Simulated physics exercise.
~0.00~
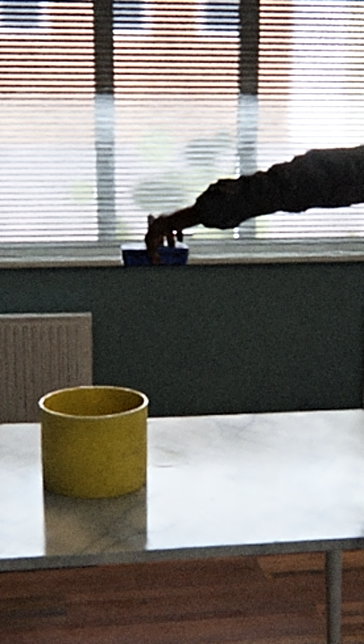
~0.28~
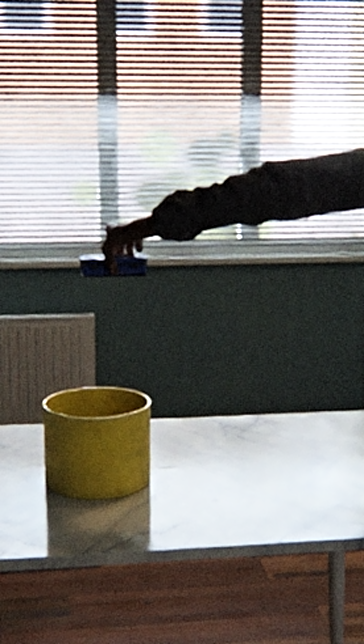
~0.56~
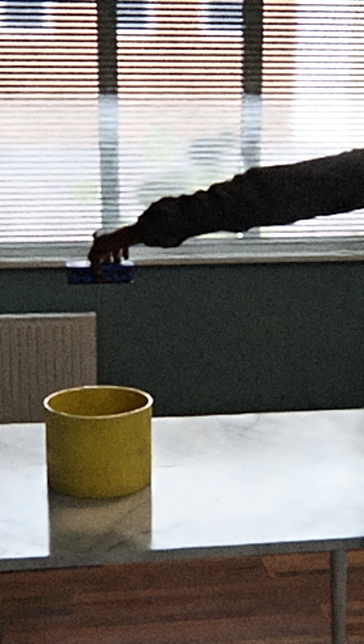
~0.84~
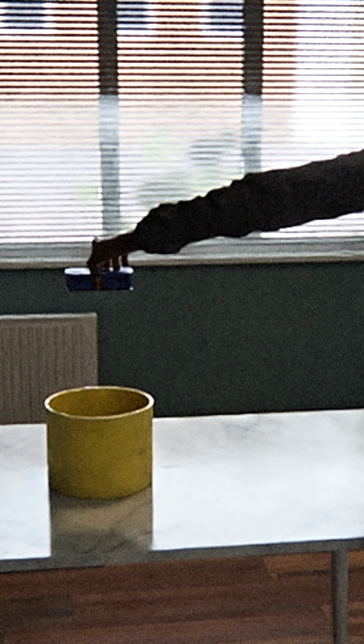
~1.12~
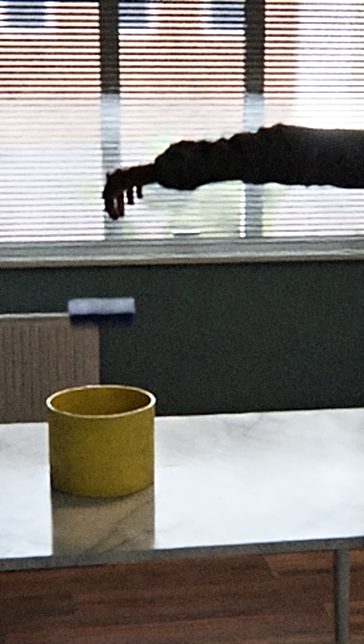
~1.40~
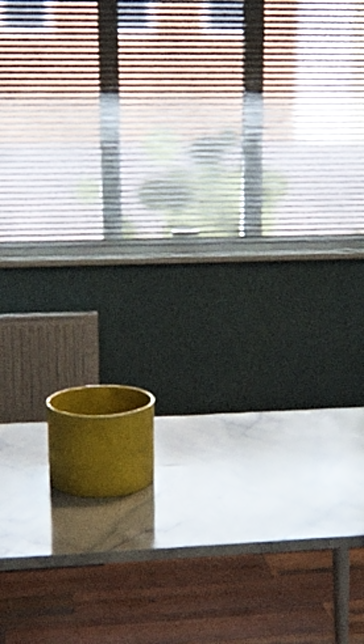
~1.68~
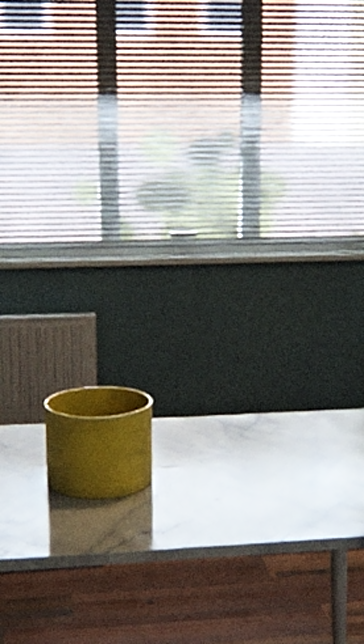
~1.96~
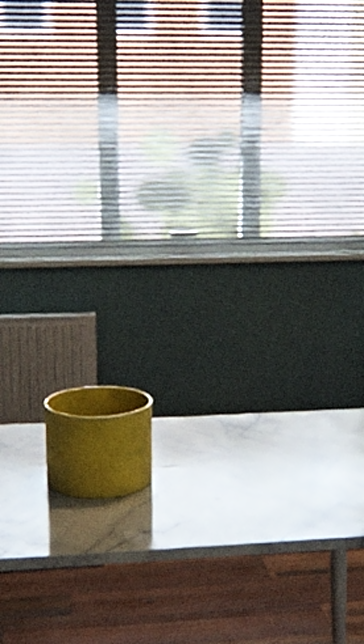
To begin with, an arm in a dark sleeve reaches in from the right, holding a small blue case in front of a window with blinds, while a round yellow container stands on a pale marbled table below. The hand carries the case to the left and slightly down, until it hovers above the container. After a brief, nearly still moment, the fingers let go and the case falls flat toward the opening as the hand lifts away. Then the arm is gone and the case has dropped out of sight into the container, which stays in place on the table.
